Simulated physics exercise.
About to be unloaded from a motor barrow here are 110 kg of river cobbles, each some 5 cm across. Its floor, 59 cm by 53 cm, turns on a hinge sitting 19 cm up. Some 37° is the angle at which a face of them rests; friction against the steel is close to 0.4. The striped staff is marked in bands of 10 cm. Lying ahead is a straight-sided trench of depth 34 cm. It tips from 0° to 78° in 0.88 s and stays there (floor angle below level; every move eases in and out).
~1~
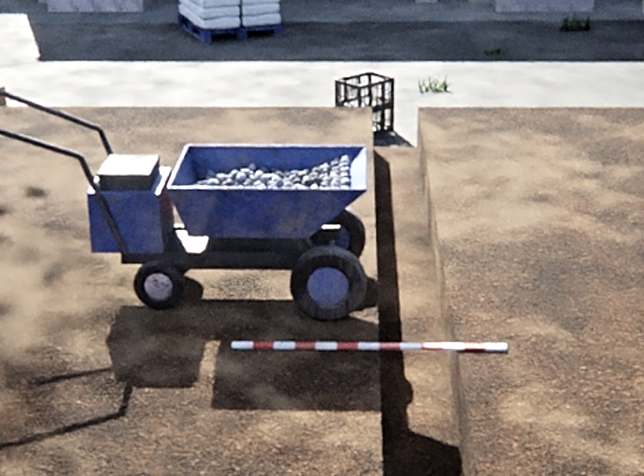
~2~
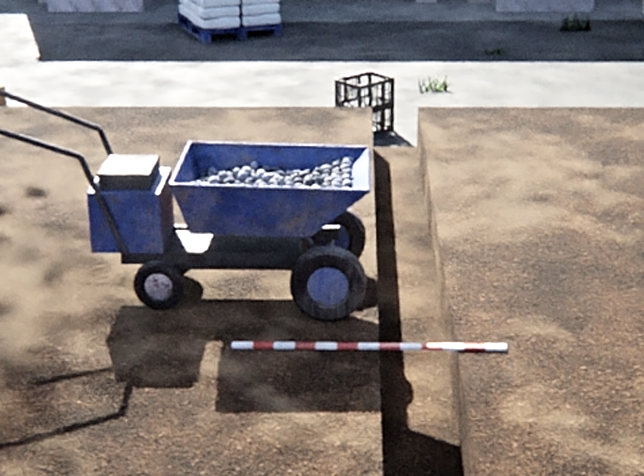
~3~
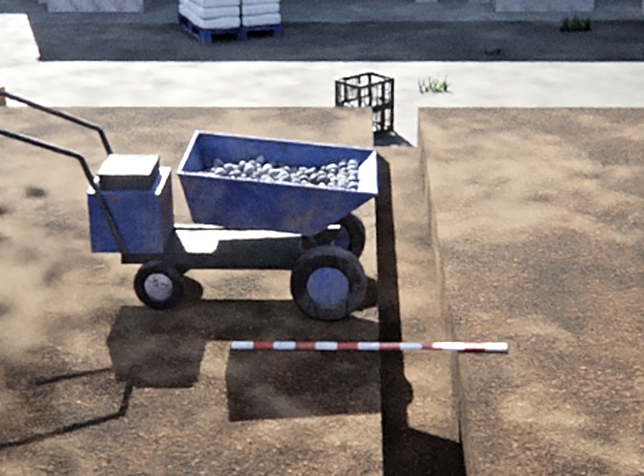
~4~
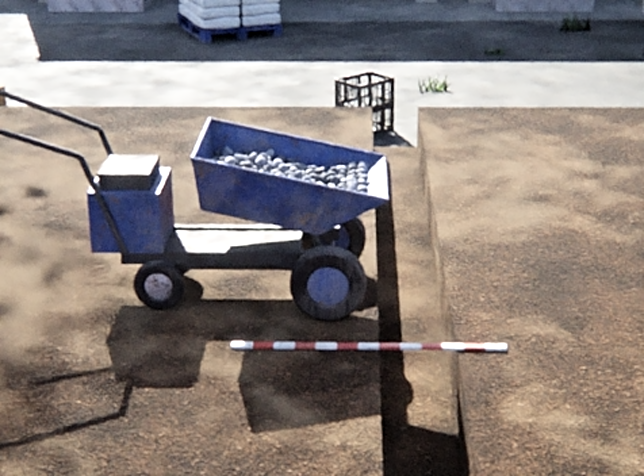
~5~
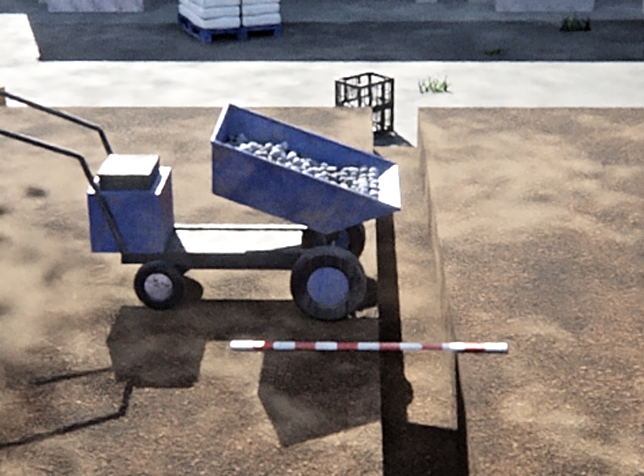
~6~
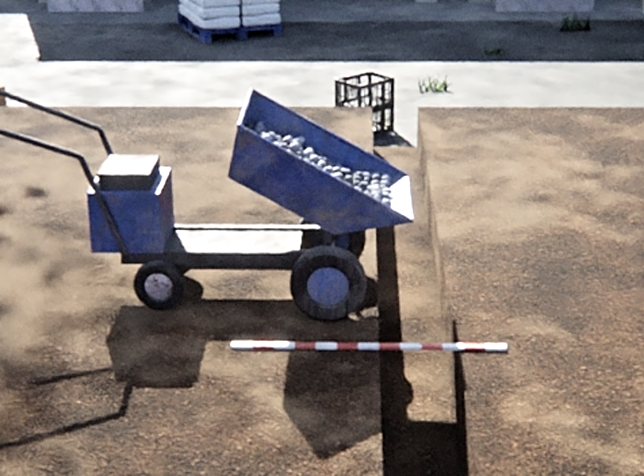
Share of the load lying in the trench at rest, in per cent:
22 per cent.
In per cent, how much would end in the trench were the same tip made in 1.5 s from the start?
Then roughly 30 percent.
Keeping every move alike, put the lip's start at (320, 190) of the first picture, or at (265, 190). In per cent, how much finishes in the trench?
Result: Close to 85 then close to 70 per cent.
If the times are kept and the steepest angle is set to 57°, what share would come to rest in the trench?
Close to 35 per cent then.
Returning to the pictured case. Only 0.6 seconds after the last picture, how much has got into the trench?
Roughly 10% by that time.
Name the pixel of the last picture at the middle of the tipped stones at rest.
Roughly (498, 291), I'd say.
Then, 0.3 s after the last picture the floor is at 66°, 100 % in the skip; the foremost stones are at (430, 247).
Then, 0.6 s after the last picture the floor is at 78°, 49 % in the skip, 9 % in the trench, 42 % past the trench; the foremost stones are at (528, 281).
Then, 1.0 s after the last picture the floor is at 78°, 2 % in the skip, 18 % in the trench, 79 % past the trench; the foremost stones are at (644, 282).
Then, 2.9 s after the last picture the floor is at 78°, 0 % in the skip, 22 % in the trench, 78 % past the trench; the foremost stones are past the picture's edge.
